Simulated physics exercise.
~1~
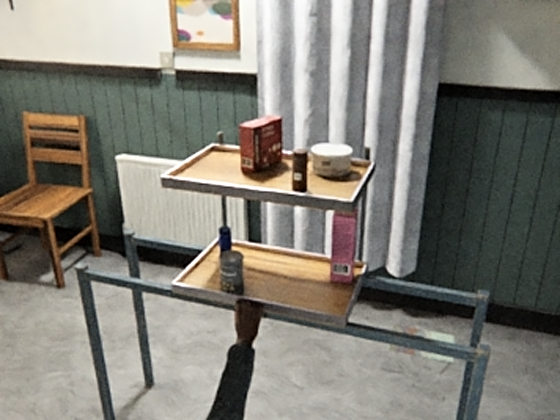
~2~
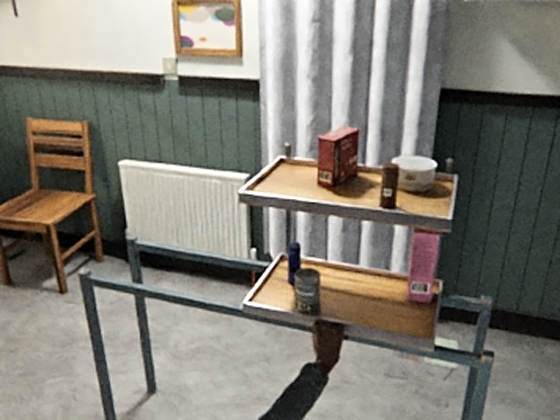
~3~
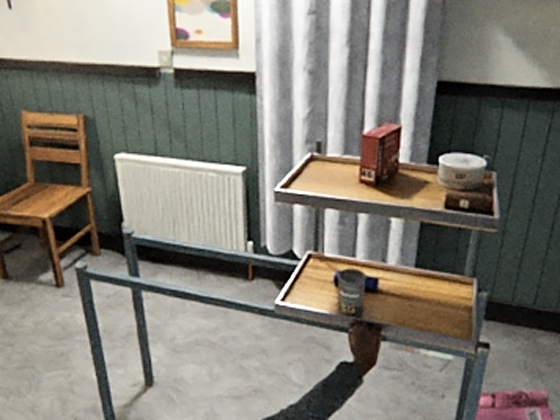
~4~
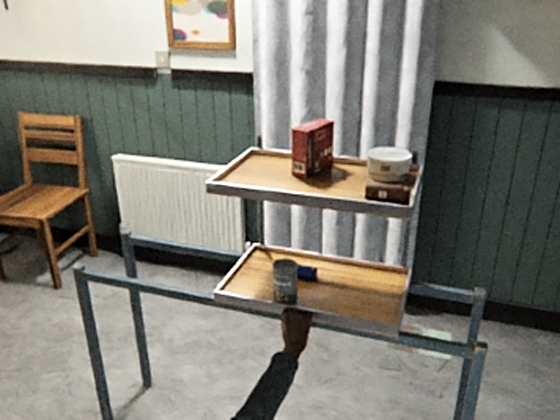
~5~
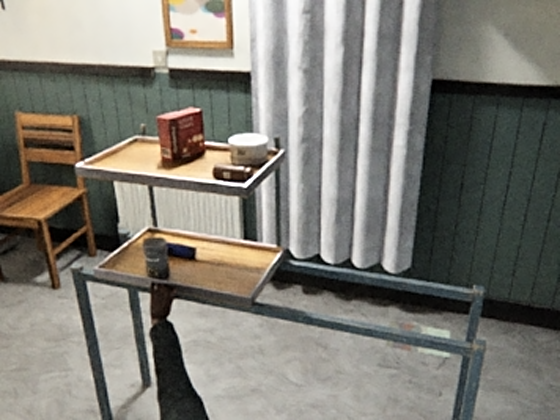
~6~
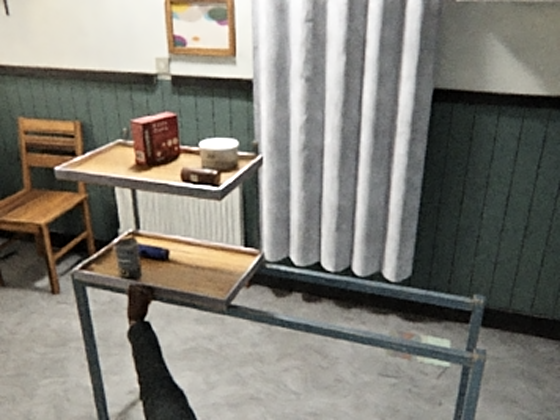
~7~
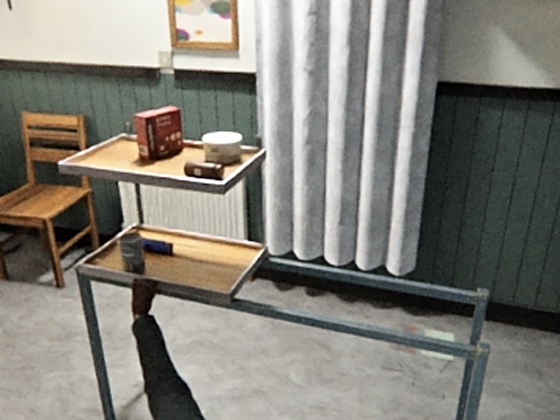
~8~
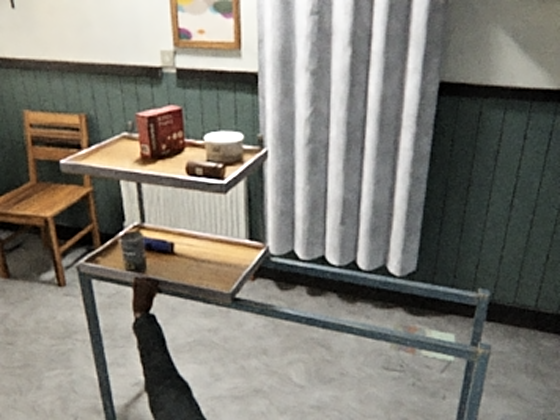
In a green-panelled room, a two-tier tray on a metal frame slides right, toppling the brown and blue shakers and throwing the pink carton off, then travels left and stops, the red packet, white tub and grey tin still on it.
